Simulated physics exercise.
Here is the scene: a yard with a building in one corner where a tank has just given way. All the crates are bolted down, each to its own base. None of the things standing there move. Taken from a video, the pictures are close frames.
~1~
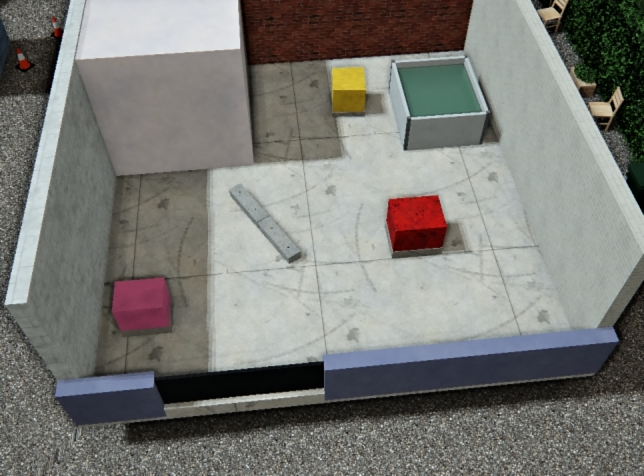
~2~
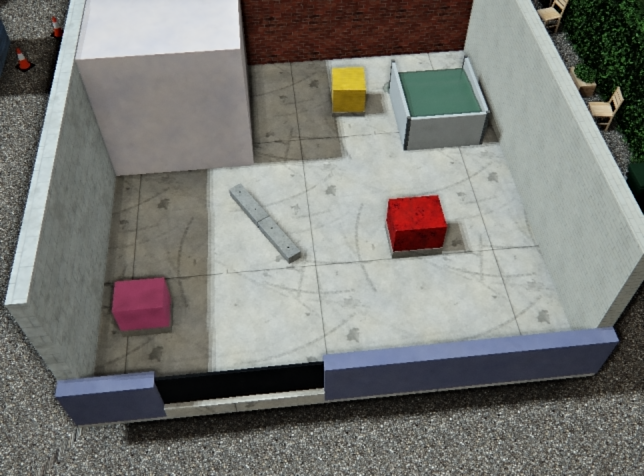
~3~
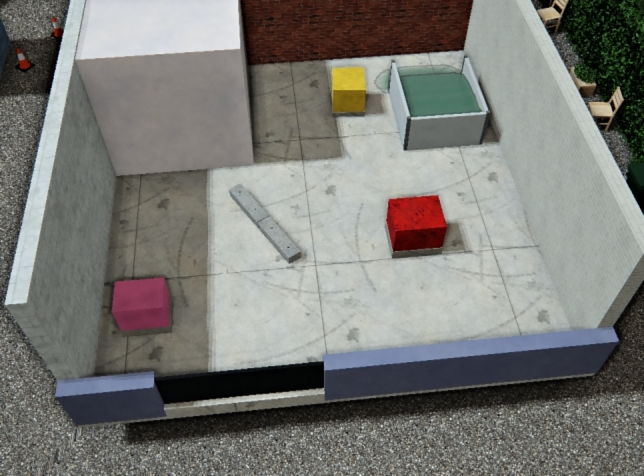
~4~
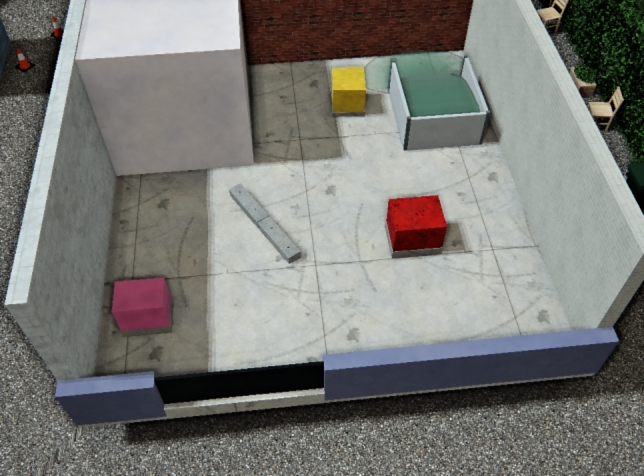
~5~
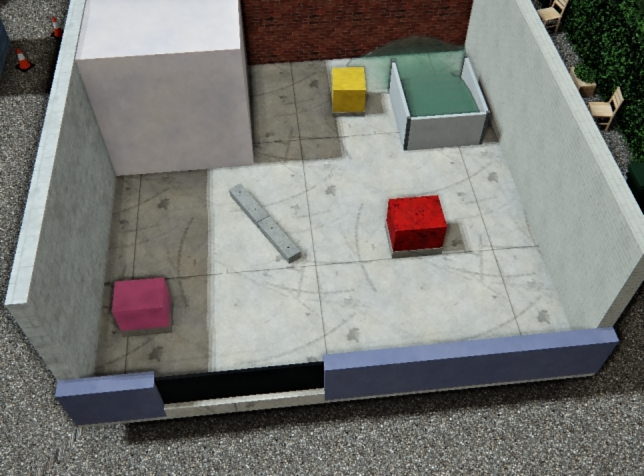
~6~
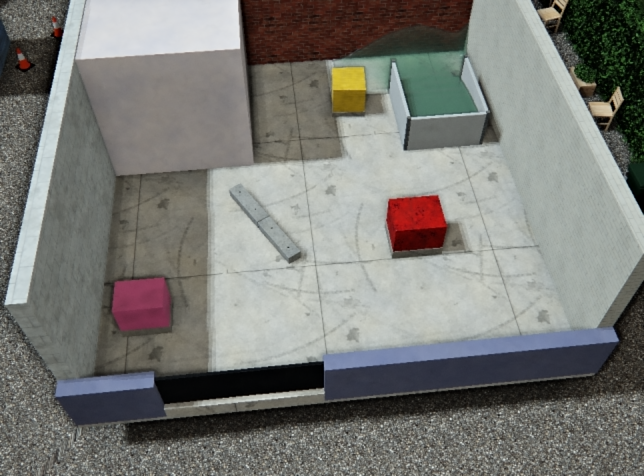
Greenish water pours out the far side of a tank and spreads along the brick wall.
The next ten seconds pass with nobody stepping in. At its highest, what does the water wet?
At the end, the red crate is not flooded, the pink crate is not flooded, the yellow crate is flooded.
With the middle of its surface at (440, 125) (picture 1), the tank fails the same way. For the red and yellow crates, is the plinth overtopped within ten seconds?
Outcome - red crate: It is not reached; yellow crate: It is overrun.
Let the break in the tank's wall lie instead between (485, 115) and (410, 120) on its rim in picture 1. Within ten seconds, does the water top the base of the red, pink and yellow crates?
Going through them, the red crate gets reached, the pink crate is never reached and the yellow crate is never reached.
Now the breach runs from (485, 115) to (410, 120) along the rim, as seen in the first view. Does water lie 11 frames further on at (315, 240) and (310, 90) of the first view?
Submerged, waterless.
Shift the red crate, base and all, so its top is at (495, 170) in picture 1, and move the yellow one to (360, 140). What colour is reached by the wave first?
It should be the crate marked red.
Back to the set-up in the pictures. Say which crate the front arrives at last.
I think it's the pink one.
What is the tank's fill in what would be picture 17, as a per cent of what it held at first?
Near 24 in a hundred.
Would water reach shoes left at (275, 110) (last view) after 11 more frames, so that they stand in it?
That point would be inundated.
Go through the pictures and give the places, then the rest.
Still water in the water tank at (438, 90), in the first frame.
Water pours out on the water tank's far side and has run to (387, 90), in the second frame.
Water pours out on the water tank's far side and has run to (379, 82), in the third frame.
Water pours out on the water tank's far side and has run to (381, 58), in the fourth frame.
Water pours out on the water tank's far side and has run to (356, 60), in the fifth frame.
Water pours out on the water tank's far side and has run to (337, 61), in the sixth frame.
A moment on, water covers 10 % of the floor; the red crate not reached, the pink crate not reached, the yellow crate water round its plinth.
Next, water covers 20 % of the floor; the red crate not reached, the pink crate not reached, the yellow crate water round its plinth.
Then, water covers 40 % of the floor; the red crate water round its plinth, the pink crate not reached, the yellow crate water round its plinth.
Later, water covers 60 % of the floor; the red crate water round its plinth, the pink crate not reached, the yellow crate water round its plinth.
In the end, water covers 80 % of the floor; the red crate stayed above the water, the pink crate stayed above the water, the yellow crate was topped.
